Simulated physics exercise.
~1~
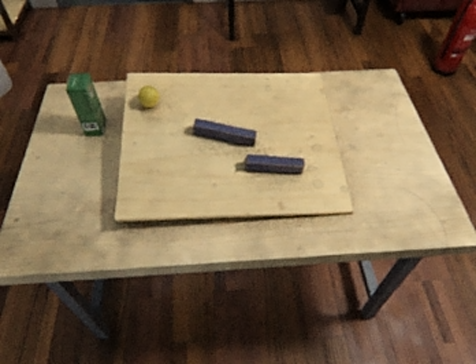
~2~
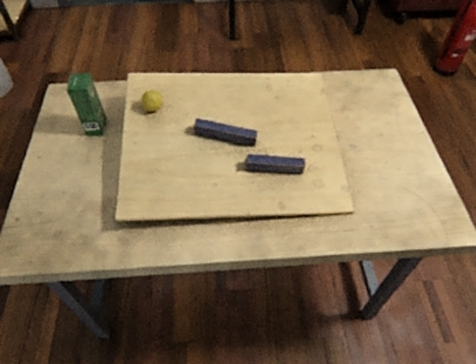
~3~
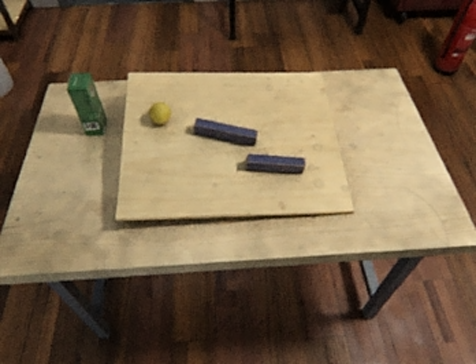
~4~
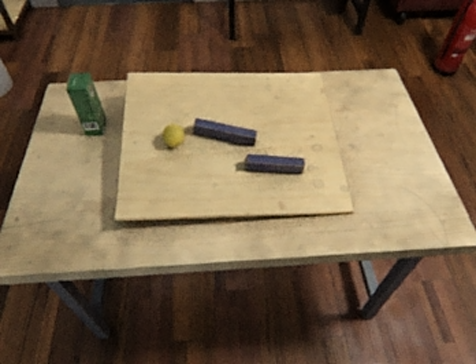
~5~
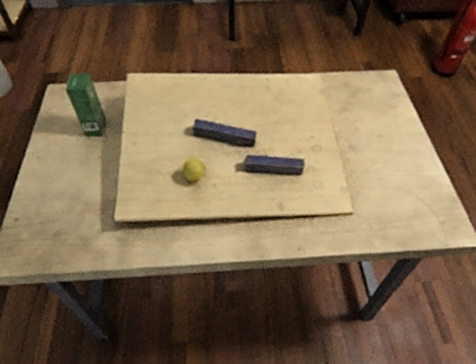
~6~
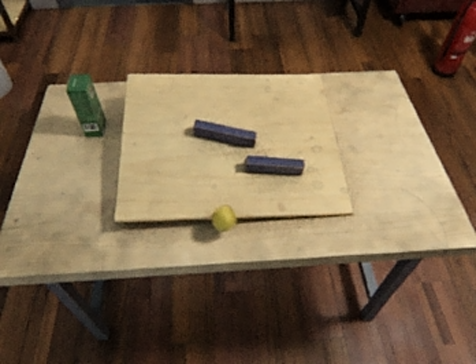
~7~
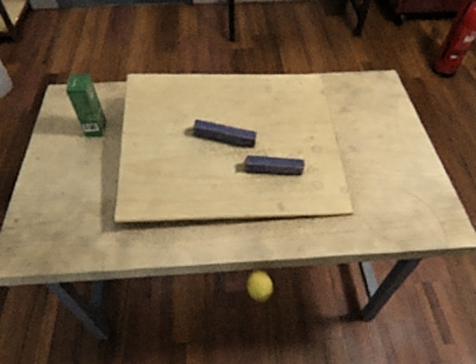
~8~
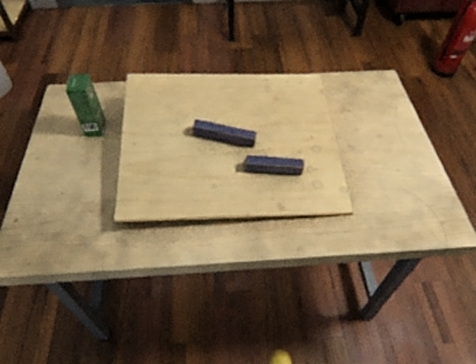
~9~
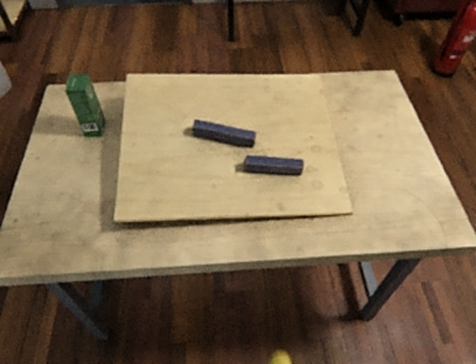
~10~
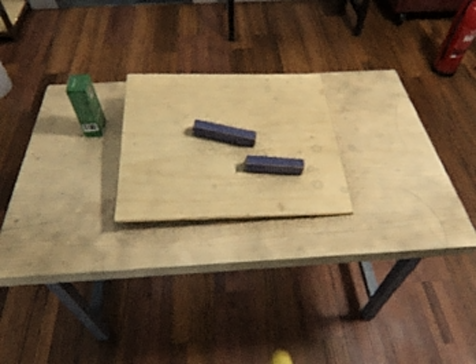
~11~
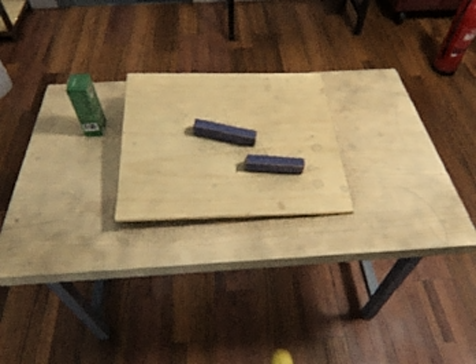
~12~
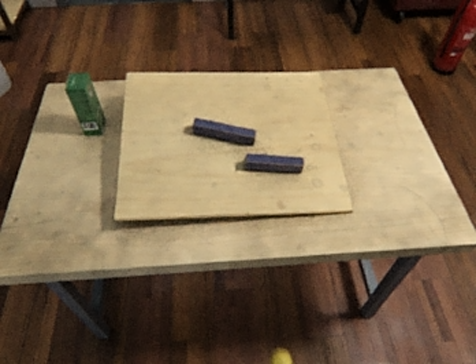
A wooden table stands on a dark plank floor, seen from above and in front by a slightly swaying camera, with a wide, pale board propped on it. Two dark bluish blocks sit on the board, a green carton stands to its left, and a yellow lemon rests near the board's upper left corner. The lemon starts to roll towards the viewer and to the right, passing left of both blocks without being stopped. It goes over the near edge of the board, then drops off the front of the table. It ends at the very bottom of the view, partly visible, while the carton and blocks stay put.
